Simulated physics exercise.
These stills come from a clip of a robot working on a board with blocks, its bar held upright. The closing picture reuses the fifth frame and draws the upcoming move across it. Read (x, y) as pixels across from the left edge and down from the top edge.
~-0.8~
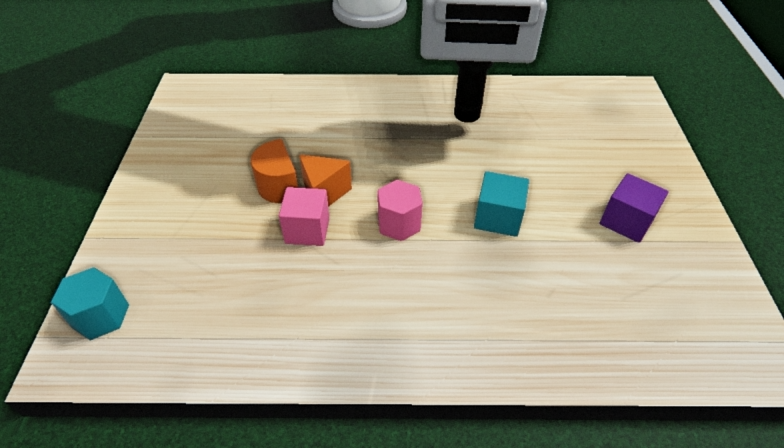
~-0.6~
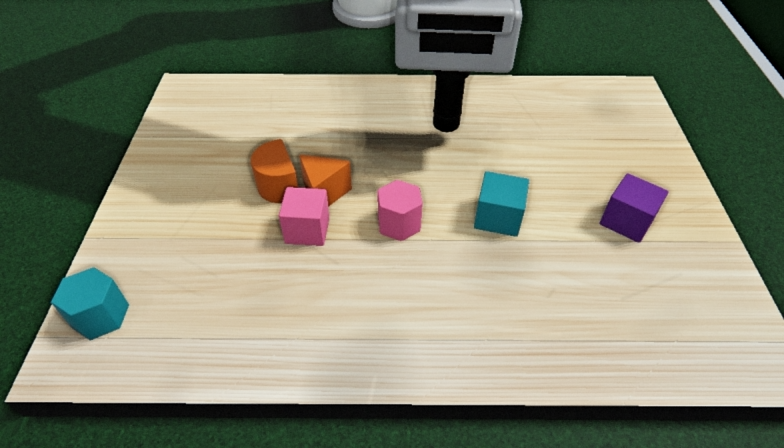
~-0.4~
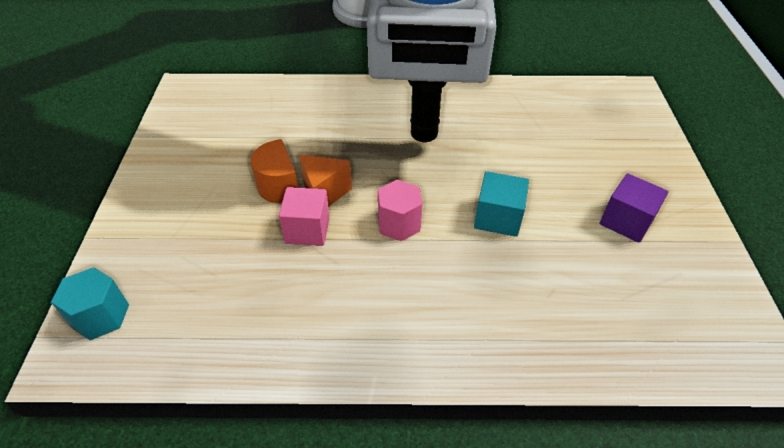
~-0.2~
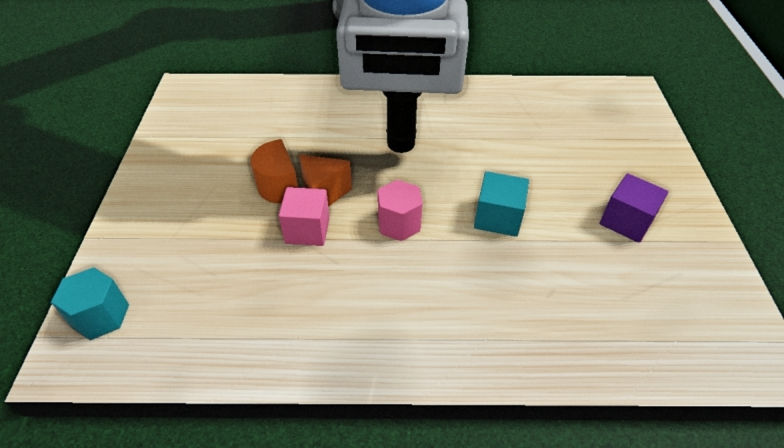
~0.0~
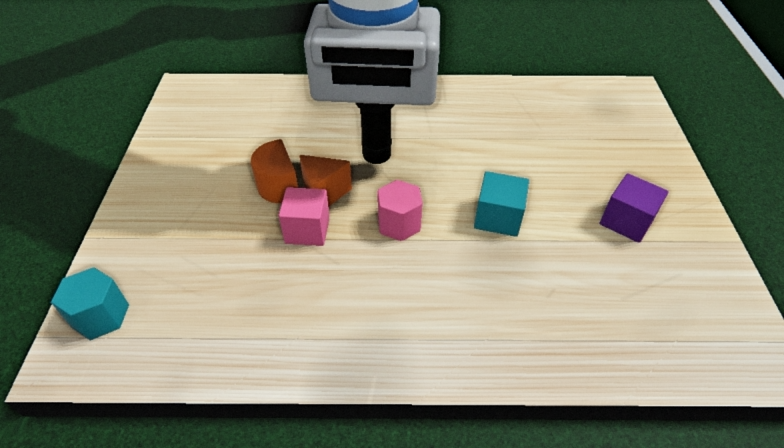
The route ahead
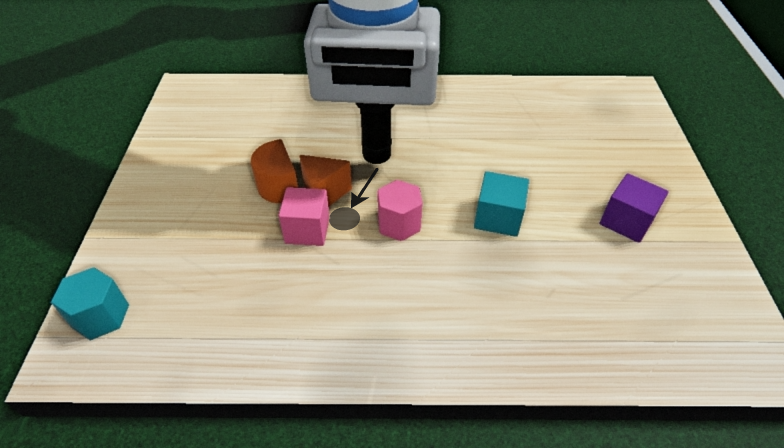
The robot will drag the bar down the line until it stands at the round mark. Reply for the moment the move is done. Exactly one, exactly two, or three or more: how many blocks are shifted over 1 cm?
Displaced: One.
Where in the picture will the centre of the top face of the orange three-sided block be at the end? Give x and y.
It should be at (304, 178) by then.
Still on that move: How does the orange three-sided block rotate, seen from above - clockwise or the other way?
Bird's-eye view: Clockwise.
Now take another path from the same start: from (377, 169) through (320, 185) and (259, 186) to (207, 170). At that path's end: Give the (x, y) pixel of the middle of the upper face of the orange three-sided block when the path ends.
If I read the scene right, the answer is (278, 183).
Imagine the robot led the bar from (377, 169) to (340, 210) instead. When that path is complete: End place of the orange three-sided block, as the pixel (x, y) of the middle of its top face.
Its top centre lands on (305, 179).
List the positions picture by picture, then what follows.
In the first picture, lower end of the bar at (467, 116), tops of blocks, pink square at (303, 202), orange three-sided block at (321, 167), pink six-sided block at (400, 196).
In the second picture, bar at (446, 125), blocks as before.
In the third picture, bar at (424, 135), blocks as before.
In the fourth picture, bar at (401, 145), blocks as before.
In the fifth picture, bar at (377, 156), pink square at (303, 202), orange three-sided block at (321, 167), pink six-sided block at (400, 196).
The drawn path runs straight from (377, 169) to (345, 219).
What follows on the original path. Halfway along, bar at (360, 180); orange three-sided block at (314, 169), turned 15° clockwise.
At the end, bar at (343, 205); pink square at (301, 205); orange three-sided block at (304, 178), turned 60° clockwise; pink six-sided block not moved.
